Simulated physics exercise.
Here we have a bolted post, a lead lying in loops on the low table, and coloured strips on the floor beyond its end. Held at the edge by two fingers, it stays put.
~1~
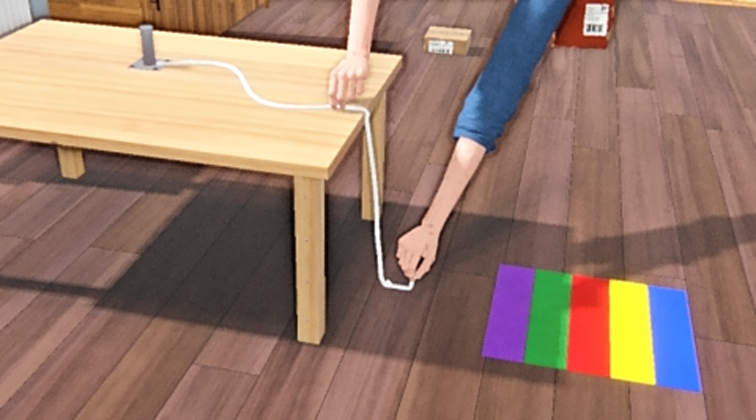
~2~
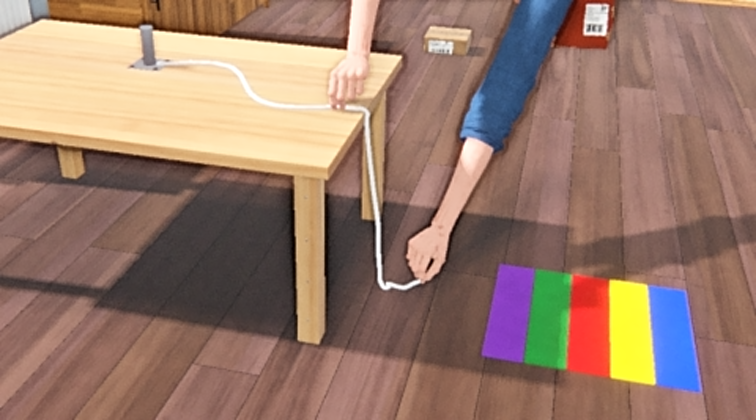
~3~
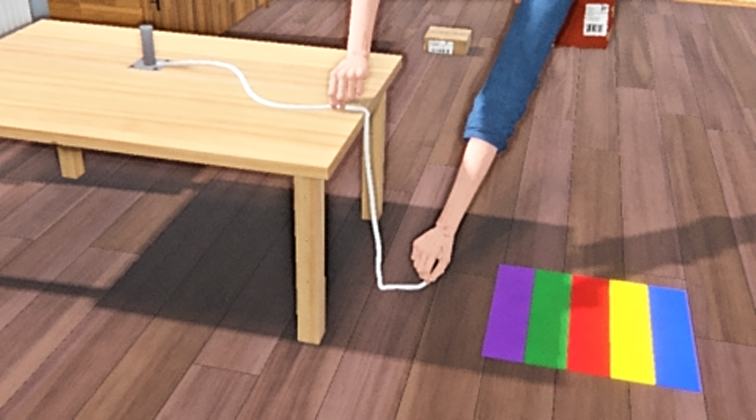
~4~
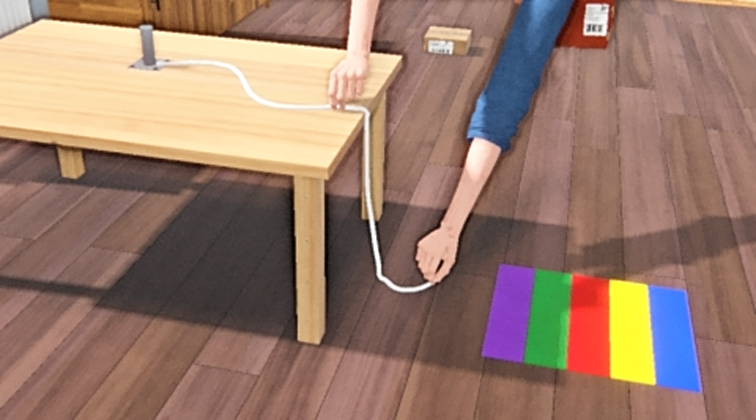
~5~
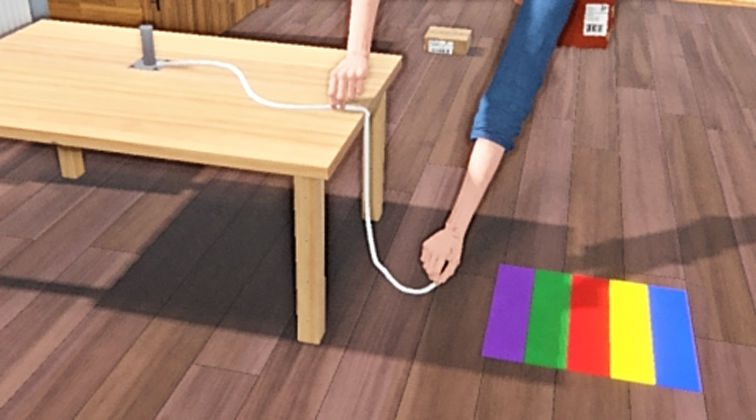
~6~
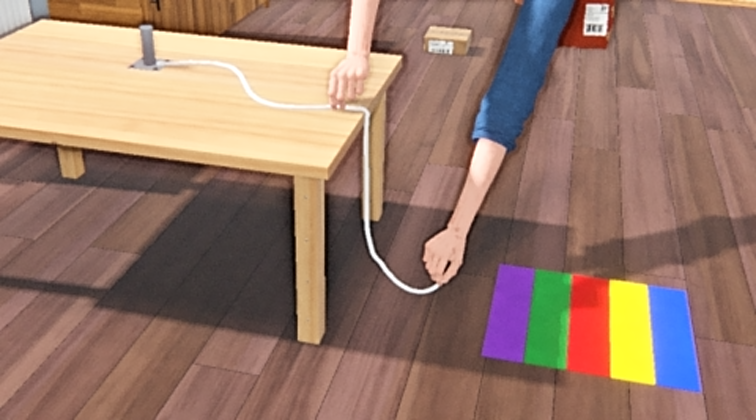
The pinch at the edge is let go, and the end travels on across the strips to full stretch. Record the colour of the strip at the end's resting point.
Resting point: Red strip.
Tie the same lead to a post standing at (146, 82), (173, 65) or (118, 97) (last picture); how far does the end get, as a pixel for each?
In order, near (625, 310), (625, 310) and (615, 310).
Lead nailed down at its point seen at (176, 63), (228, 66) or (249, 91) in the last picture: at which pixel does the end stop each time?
Approximately at (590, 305), at (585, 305) and at (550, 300), in that order.
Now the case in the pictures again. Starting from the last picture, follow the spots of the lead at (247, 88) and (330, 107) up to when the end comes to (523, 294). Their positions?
One lands at (277, 89), the other at (372, 120).
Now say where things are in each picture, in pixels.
The first frame shows end (415, 277); purple (505, 340); green (546, 347); red (589, 354); yellow (632, 361); blue (677, 368).
The second frame shows end (425, 279); lead through (196, 63) (244, 81) (277, 106) (366, 114) (374, 196) (379, 266).
The third frame shows end (430, 279).
The fourth frame shows end (435, 280); lead through (196, 63) (244, 81) (277, 106) (366, 114) (368, 195) (379, 267).
The fifth frame shows end (439, 281).
The sixth frame shows end (442, 281); lead through (196, 63) (244, 81) (277, 106) (366, 114) (367, 195) (381, 263).
Early on, end near (523, 294); over purple.
Midway, end near (569, 301); over green.
At the end of the slack, end near (596, 305); over red. The red one.
